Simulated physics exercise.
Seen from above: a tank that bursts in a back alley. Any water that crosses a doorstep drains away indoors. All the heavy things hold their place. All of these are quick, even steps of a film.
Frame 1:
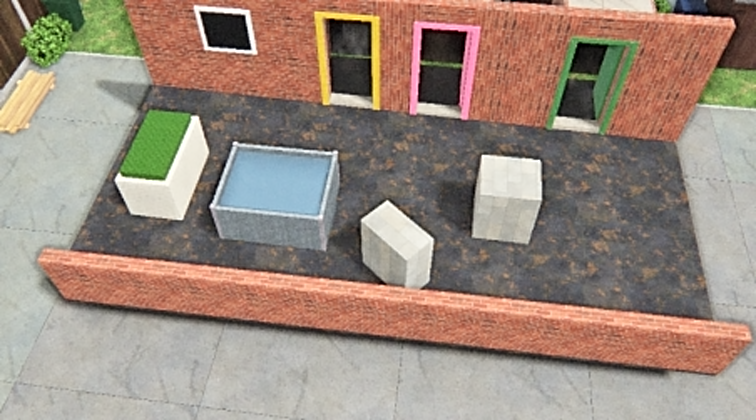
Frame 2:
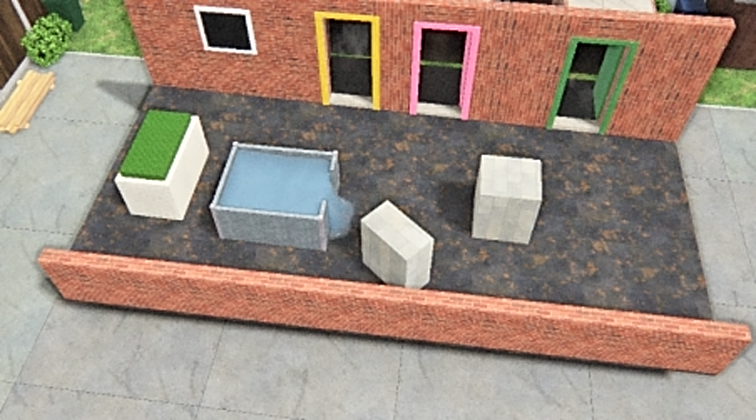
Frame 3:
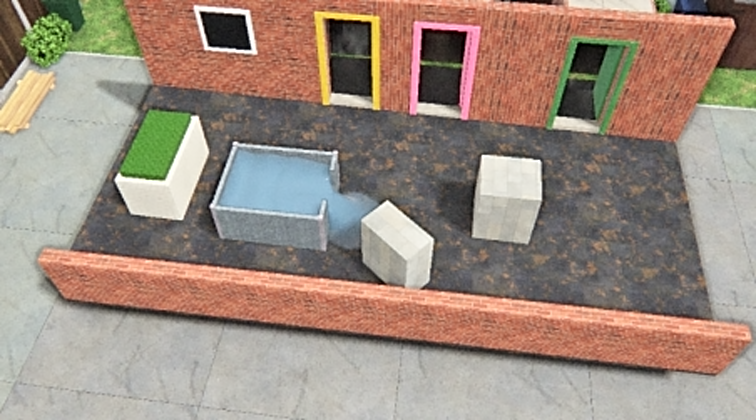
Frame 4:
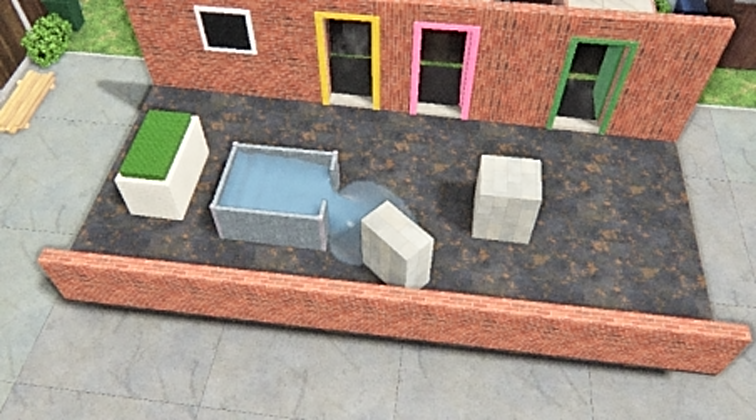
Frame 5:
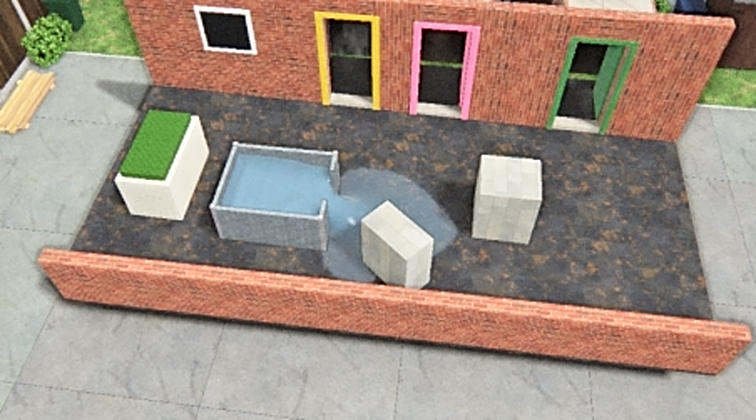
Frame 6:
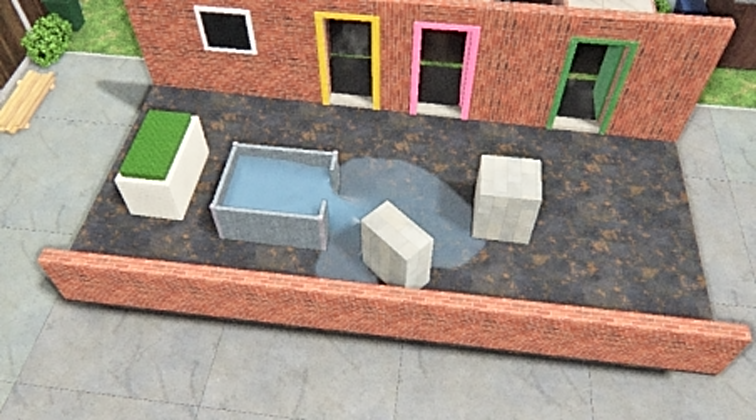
The footage shows a raised view of a brick-walled alley where water pours from a gap in the right side of a rectangular tank, then spreads rightward across the dark ground and around a nearby pale block.
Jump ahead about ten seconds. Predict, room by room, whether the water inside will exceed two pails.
Yellow door: Does not exceed two pails. Green door: Does not exceed two pails. Pink door: Does not exceed two pails.
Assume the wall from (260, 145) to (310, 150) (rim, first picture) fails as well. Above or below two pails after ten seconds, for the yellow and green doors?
Here's how I see it: The yellow door crosses the line and the green door doesn't reach it.
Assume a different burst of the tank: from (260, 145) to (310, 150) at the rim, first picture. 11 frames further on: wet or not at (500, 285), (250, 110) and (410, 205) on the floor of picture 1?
In the order given: Untouched, swamped and untouched.
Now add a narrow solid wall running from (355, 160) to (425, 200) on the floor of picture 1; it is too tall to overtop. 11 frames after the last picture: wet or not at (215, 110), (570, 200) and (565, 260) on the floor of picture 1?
Outcome per location, in sequence: Unsoaked, unsoaked, soaking.
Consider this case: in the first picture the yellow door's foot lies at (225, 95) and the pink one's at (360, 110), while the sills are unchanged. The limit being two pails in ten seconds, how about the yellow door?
In this case the yellow door remains within bounds.
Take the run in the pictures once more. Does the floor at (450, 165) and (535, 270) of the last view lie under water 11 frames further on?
Point one: Swamped. Point two: Swamped.
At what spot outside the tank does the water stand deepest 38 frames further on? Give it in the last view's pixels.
It should be roughly at (469, 228).
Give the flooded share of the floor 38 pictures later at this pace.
Share estimate: About 50 per cent.
A moment on, water covers 25 % of the floor; the yellow door not reached, the green door not reached, the pink door not reached.
Next, water covers 40 % of the floor; the yellow door not reached, the green door wet at the sill, nothing in, the pink door wet at the sill, nothing in.
Then, water covers 45 % of the floor; the yellow door not reached, the green door under two buckets in, the pink door wet at the sill, nothing in.
Later, water covers 50 % of the floor; the yellow door wet at the sill, nothing in, the green door under two buckets in, the pink door wet at the sill, nothing in.
In the end, water covers 45 % of the floor; the yellow door wet at the sill, nothing in, the green door under two buckets in, the pink door wet at the sill, nothing in.
